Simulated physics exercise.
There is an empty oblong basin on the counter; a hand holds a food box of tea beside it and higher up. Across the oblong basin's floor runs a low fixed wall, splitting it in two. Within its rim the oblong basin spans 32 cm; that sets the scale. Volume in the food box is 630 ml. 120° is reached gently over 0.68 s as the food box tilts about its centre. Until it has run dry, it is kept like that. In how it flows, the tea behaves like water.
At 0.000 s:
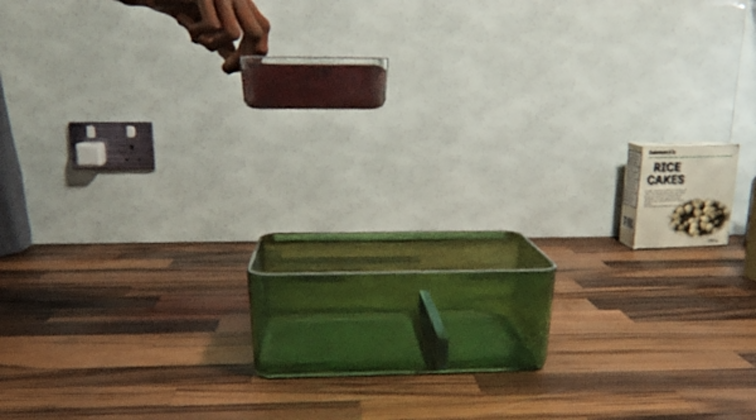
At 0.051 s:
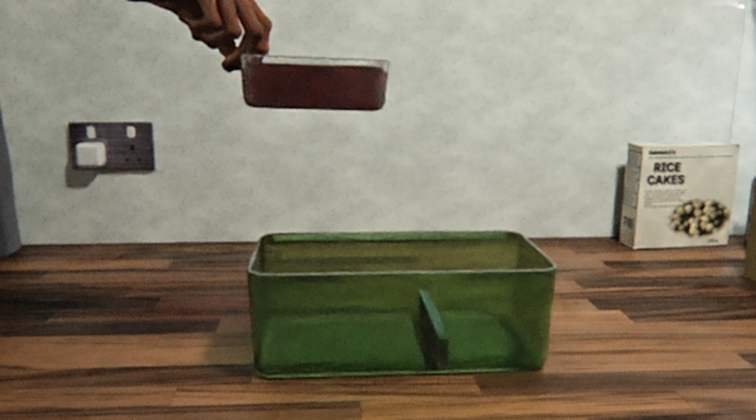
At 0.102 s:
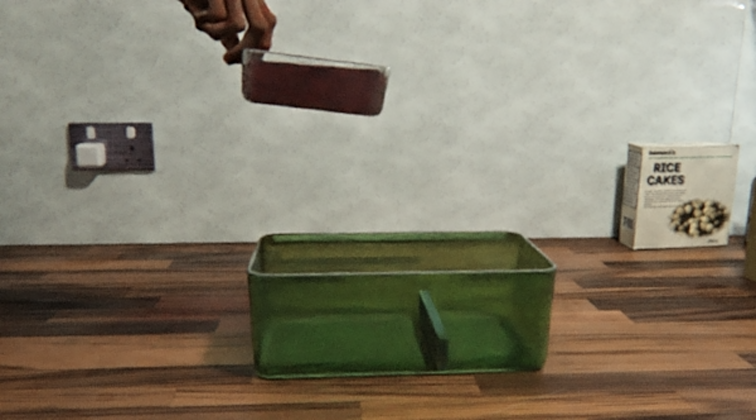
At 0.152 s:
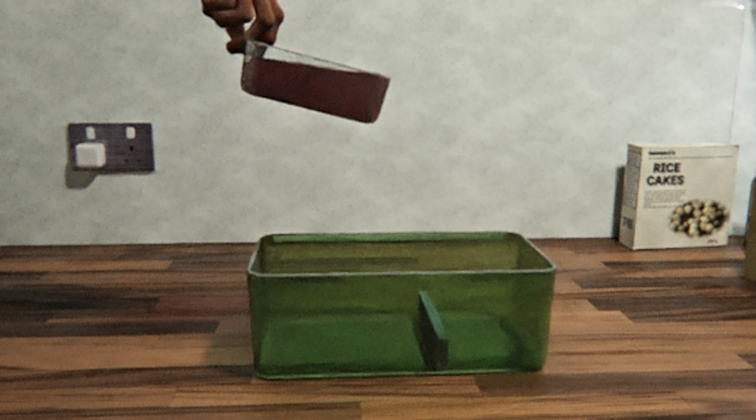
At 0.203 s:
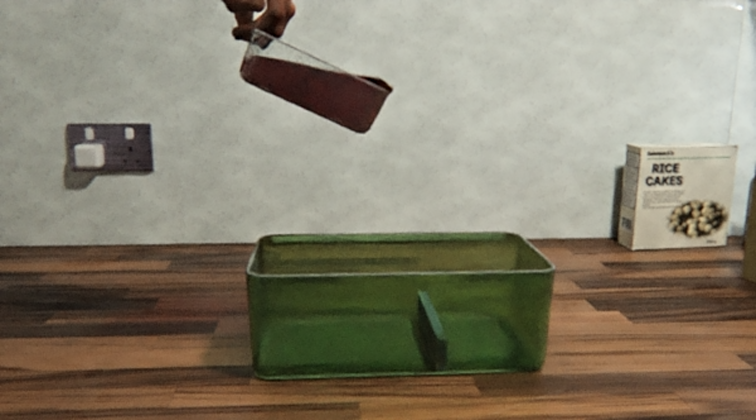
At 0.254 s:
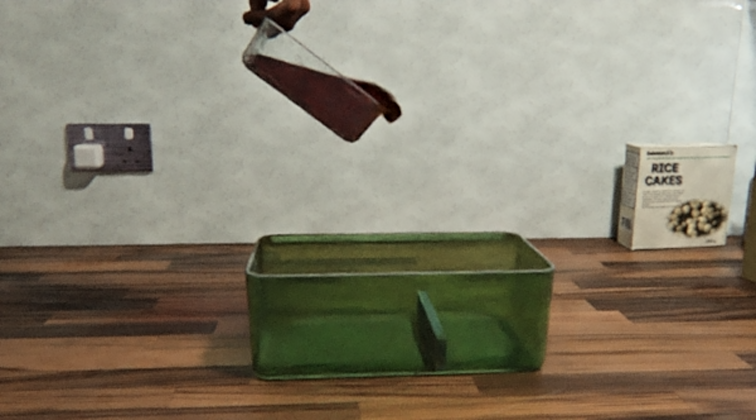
A hand tilting a clear food box of dark red tea rightward above an empty green basin, liquid starting over its lip.
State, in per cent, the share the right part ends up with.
The right part ends up with roughly 52 %.
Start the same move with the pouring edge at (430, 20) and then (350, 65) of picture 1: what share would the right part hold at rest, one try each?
I'd say 65 percent on the first go, 15 percent on the next.
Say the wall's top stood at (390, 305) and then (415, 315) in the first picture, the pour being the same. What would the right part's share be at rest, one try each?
75 then 65 %.
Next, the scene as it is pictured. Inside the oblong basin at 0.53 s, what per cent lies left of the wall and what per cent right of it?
8 left and 48 right, roughly.
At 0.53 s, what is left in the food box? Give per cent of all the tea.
I'd estimate some 3 % remains.
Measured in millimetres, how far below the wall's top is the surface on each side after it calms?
I'd say some 28 mm on the left and some 18 mm on the right.
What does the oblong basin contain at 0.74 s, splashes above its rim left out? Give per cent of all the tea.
86 per cent, give or take a little.
By 0.53 s the tilt is 107° and 3 per cent is still to pour, 8 is left of the wall and 48 right of it.
By 0.74 s the tilt is 120° and 0 per cent is still to pour, 33 is left of the wall and 52 right of it.
By 0.95 s the tilt is 120° and 0 per cent is still to pour, 40 is left of the wall and 53 right of it.
By 1.18 s the tilt is 120° and 0 per cent is still to pour, 41 is left of the wall and 52 right of it.
At rest 41 per cent lies left of the wall, 52 right of it and 7 outside.
